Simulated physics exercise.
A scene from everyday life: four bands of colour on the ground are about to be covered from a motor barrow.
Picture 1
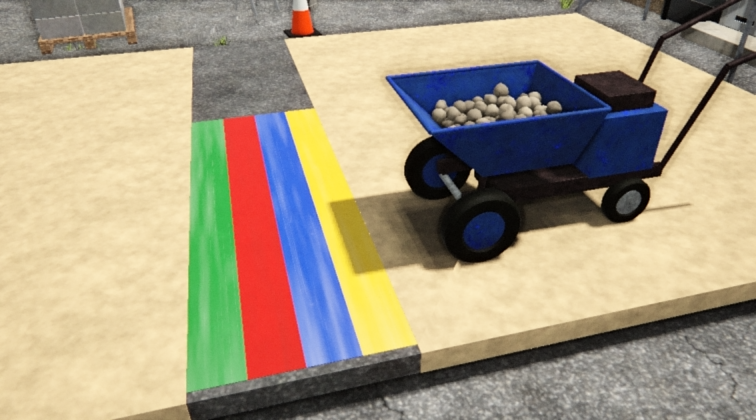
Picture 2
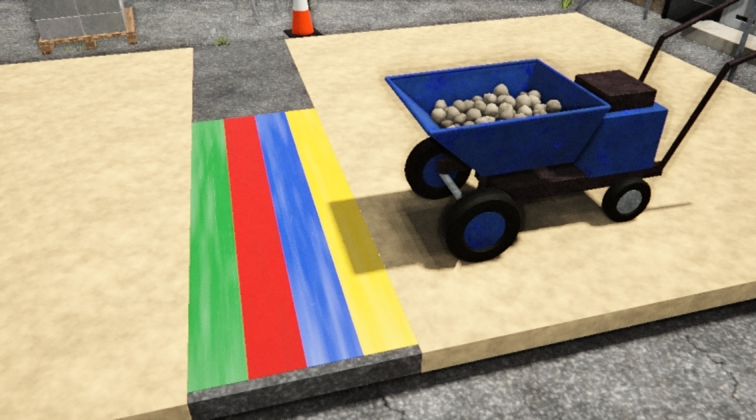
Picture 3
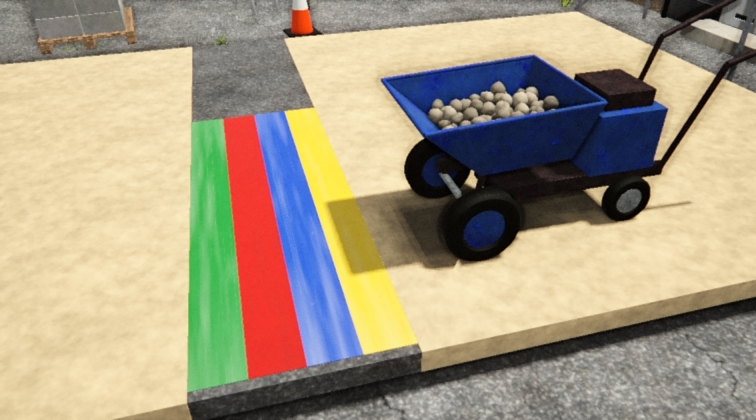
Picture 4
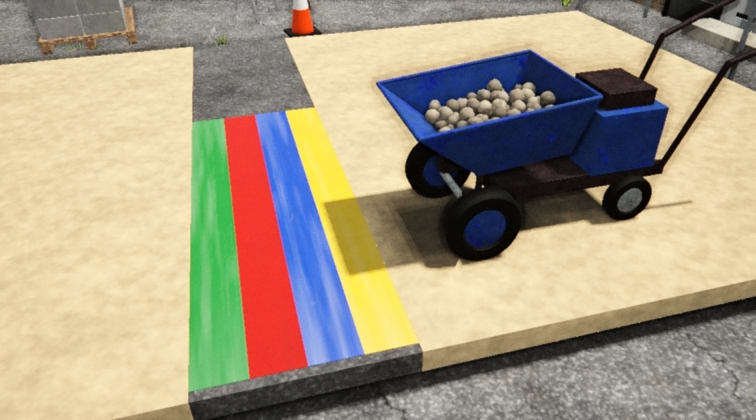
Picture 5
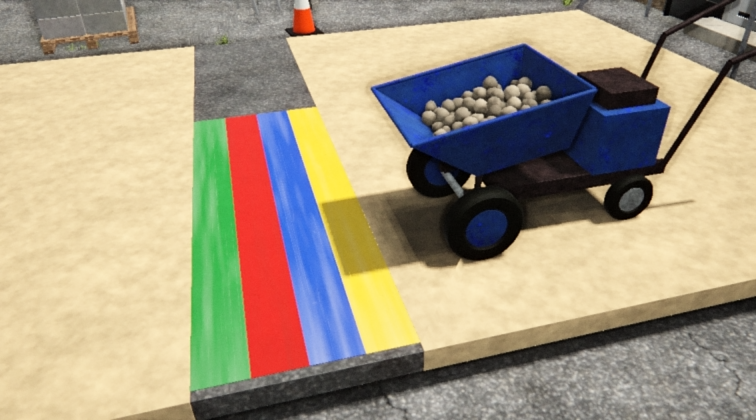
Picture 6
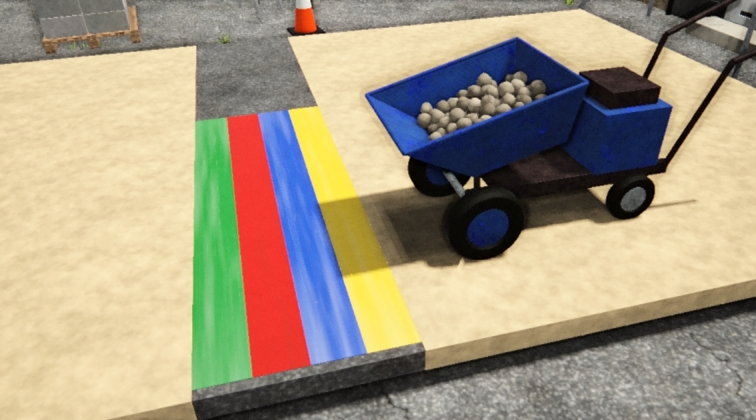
A blue motor barrow loaded with round, grey-brown pebbles stands on pale, sandy slabs at the right, seen from slightly above in a paved outdoor area. To its left, green, red, blue and yellow strips lie side by side in a gap between the slabs, with an orange cone behind. The skip starts level, then slowly tilts forward to the left, while the wheels and view stay almost still.
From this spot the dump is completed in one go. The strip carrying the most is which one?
That would be the blue strip.
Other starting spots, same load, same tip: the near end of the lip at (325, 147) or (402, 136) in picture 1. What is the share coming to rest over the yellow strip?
In order: About 0 % and 0 %.
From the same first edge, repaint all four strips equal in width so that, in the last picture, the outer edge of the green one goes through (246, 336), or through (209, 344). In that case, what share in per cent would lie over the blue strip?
The first one comes out at 20 percent, while the second comes out at 30 percent.
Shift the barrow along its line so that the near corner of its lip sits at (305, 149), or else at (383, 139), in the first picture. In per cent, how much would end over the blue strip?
Result: Try 1 = 0 %, try 2 = 10 %.
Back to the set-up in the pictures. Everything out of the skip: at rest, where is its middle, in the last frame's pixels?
Close to (297, 247), more or less.
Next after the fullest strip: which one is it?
The next spot goes to red.
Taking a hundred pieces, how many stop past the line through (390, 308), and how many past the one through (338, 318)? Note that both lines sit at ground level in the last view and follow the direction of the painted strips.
In order: 70 per cent, then 50 per cent.
Soon after the last picture, skip tipped steeply; all in the skip.
A little later, skip tipped right over; about half in the skip; a small part over the yellow strip; about a third over the blue strip; a small part over the red strip.
Later still, skip tipped right over; about a third in the skip; a stray few over the yellow strip; about a third over the blue strip; about a quarter over the red strip; a small part over the green strip; a stray few off the paint.
At rest, skip tipped right over; about a third in the skip; a stray few over the yellow strip; about a third over the blue strip; about a quarter over the red strip; a small part over the green strip; a stray few off the paint.
